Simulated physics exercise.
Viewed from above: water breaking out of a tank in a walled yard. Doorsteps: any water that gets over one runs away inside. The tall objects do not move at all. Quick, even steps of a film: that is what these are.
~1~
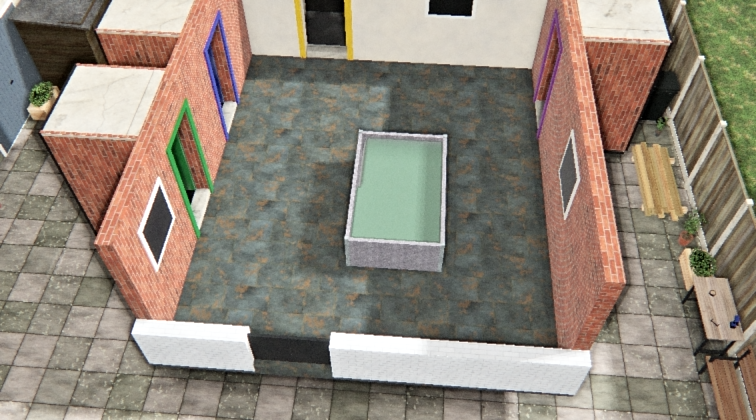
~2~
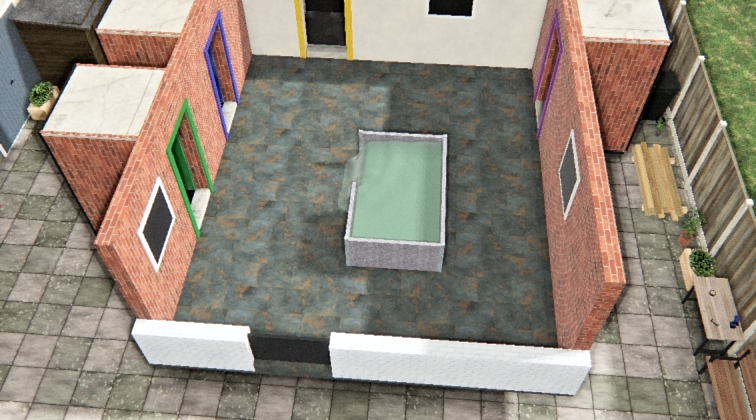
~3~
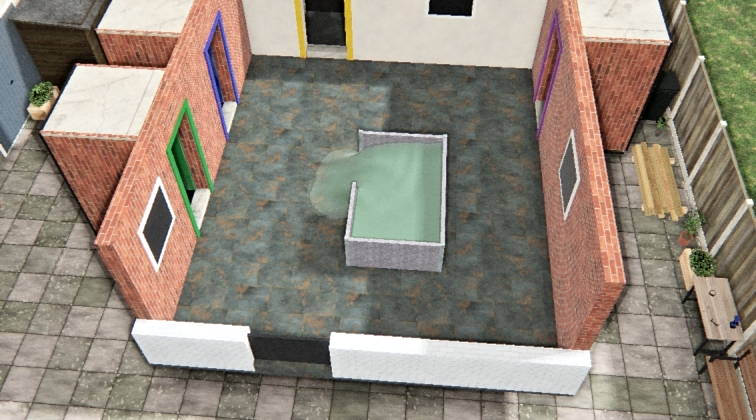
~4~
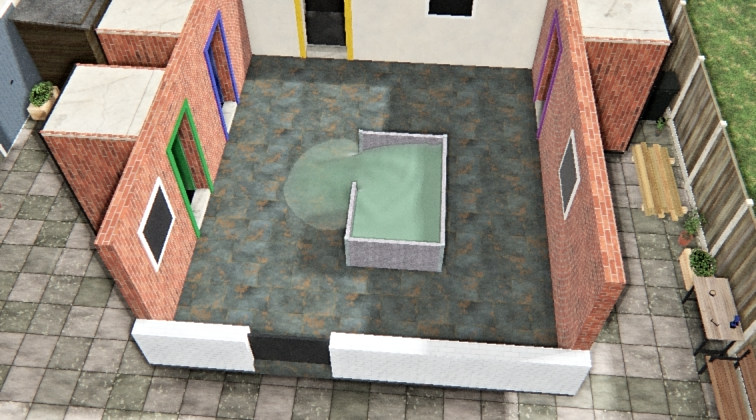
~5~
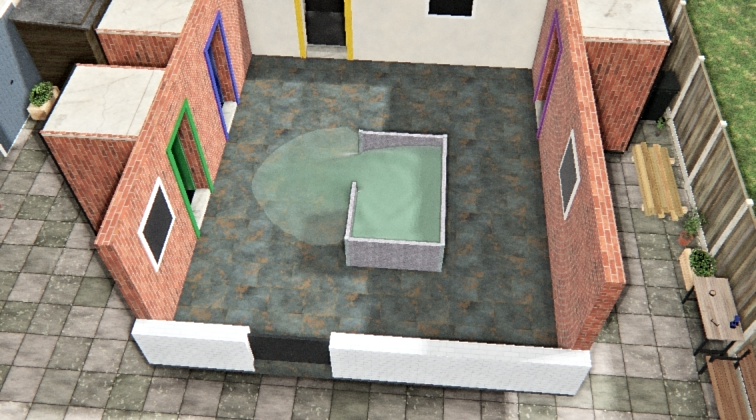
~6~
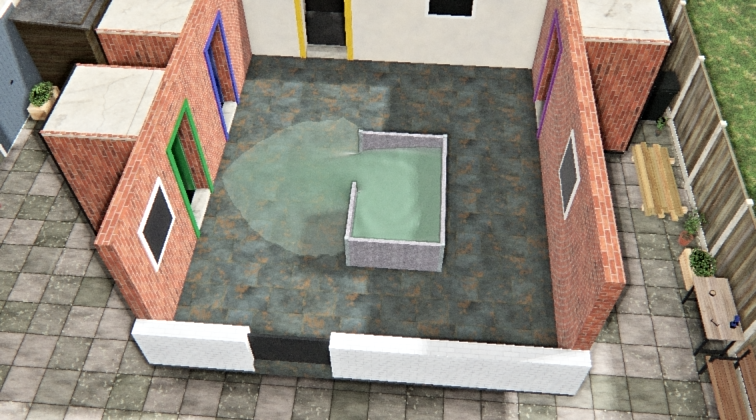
At the start, pale green water sits still inside a low walled tank in a brick-walled yard. A gap then appears in the tank's left side, and water pours out through it, spreading leftward across the dark floor in a widening, rounded sheet that nears the green-framed doorway.
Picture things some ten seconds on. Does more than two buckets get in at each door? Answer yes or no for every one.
Purple door: No, green door: Yes, yellow door: No, blue door: Yes.
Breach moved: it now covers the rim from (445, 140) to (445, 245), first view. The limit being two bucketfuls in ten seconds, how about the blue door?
The blue one falls short.
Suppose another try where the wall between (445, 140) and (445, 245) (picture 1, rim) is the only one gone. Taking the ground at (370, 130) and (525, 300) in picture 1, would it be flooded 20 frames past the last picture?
Still dry and Soaked.
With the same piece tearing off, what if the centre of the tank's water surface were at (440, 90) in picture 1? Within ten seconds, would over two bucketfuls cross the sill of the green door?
Result, green door: Ends up below.
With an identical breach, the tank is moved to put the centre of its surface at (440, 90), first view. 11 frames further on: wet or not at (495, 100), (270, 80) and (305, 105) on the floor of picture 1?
Points in order: Not reached; inundated; inundated.
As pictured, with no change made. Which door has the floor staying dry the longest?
Result: The purple-painted one.
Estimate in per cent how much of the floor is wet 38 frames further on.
My estimate is near 85 per cent.
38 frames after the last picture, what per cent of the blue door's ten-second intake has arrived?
It should be near 100 percent of the ten-second total.
A moment on, water covers 25 % of the floor; the purple door not reached, the green door under two buckets in, the yellow door not reached, the blue door under two buckets in.
Next, water covers 30 % of the floor; the purple door not reached, the green door over two buckets in, the yellow door not reached, the blue door over two buckets in.
Then, water covers 40 % of the floor; the purple door not reached, the green door over two buckets in, the yellow door wet at the sill, nothing in, the blue door far over two buckets in.
Later, water covers 85 % of the floor; the purple door wet at the sill, nothing in, the green door far over two buckets in, the yellow door wet at the sill, nothing in, the blue door far over two buckets in.
In the end, water covers 100 % of the floor; the purple door under two buckets in, the green door far over two buckets in, the yellow door wet at the sill, nothing in, the blue door far over two buckets in.
